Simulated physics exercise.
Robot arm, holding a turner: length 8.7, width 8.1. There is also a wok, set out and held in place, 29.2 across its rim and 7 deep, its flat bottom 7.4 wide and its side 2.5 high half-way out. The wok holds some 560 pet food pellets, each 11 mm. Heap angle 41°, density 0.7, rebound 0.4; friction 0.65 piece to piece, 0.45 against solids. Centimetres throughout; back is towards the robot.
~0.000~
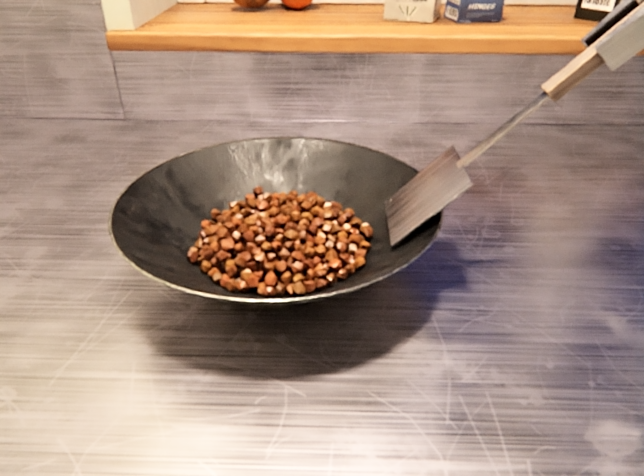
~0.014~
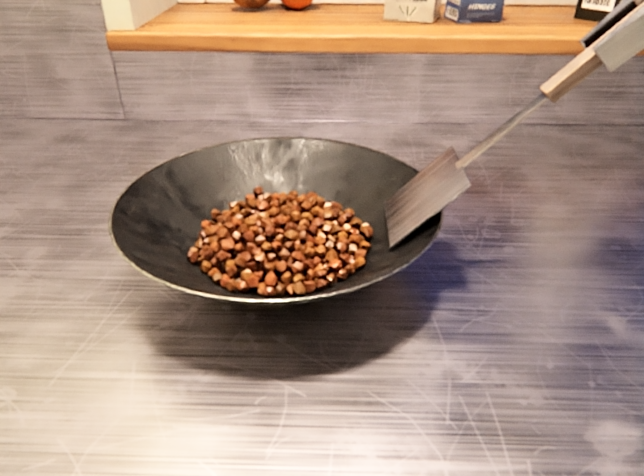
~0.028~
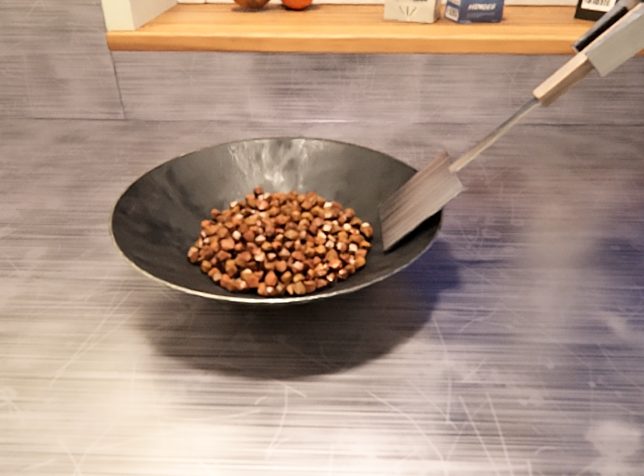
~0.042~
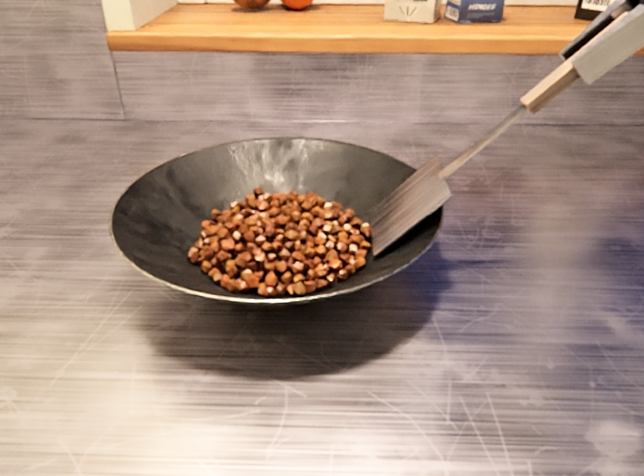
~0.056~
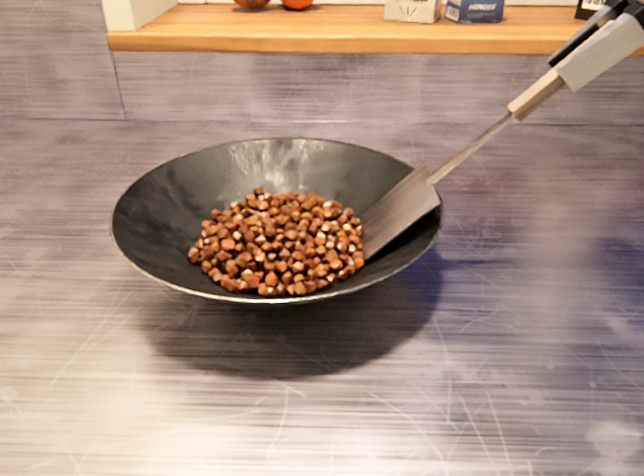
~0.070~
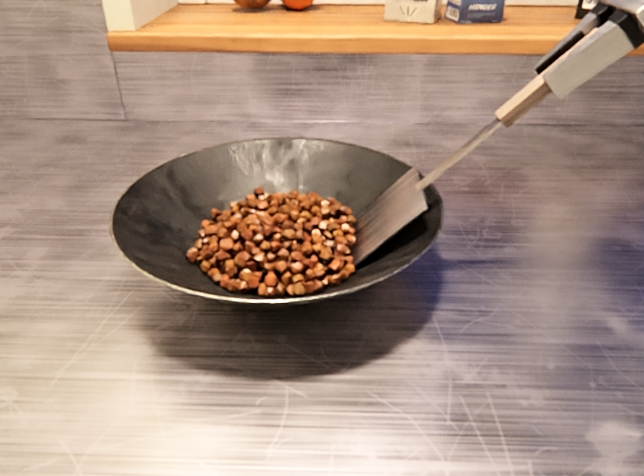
A metal turner held by a robot arm slid a short way down and left inside a black wok, reaching the right edge of a heap of brown pellets and nudging it slightly.
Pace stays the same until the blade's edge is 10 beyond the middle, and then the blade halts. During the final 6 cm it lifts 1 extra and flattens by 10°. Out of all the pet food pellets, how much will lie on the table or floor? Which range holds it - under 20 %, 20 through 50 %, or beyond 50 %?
The range 20 through 50 % holds it.
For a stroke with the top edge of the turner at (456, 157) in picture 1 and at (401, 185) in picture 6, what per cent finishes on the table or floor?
It works out to about 50 %, more or less.
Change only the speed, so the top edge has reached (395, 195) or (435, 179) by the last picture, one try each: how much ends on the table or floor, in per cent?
Estimates: About 55 %, about 25 %.
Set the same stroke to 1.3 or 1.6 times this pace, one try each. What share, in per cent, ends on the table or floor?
Try one about 45 %, try two about 55 %.
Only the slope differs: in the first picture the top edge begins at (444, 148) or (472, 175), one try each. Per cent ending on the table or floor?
Some 40 and 40 per cent.
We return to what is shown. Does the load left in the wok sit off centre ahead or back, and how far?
What stays is shifted forward by around 4.5 cm.
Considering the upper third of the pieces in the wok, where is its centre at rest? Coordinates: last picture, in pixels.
Pixel estimate: About (174, 214).
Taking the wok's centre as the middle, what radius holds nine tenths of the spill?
I reckon it's some 30 centimetres.
By 0.16 s, sloping 46°, highest piece 6 above the table; 558 in the wok.
By 0.25 s, sloping 43°, highest piece 9 above the table; 552 in the wok, 6 on the blade or in flight.
By 0.49 s, sloping 36°, highest piece 8 above the table; 337 in the wok, 201 on the table or floor, 20 on the blade or in flight.
By 1.54 s, sloping 36°, highest piece 8 above the table; 336 in the wok, 222 on the table or floor.
Final count, 336 in the wok, 222 on the table or floor. That is 40 % on the table or floor.
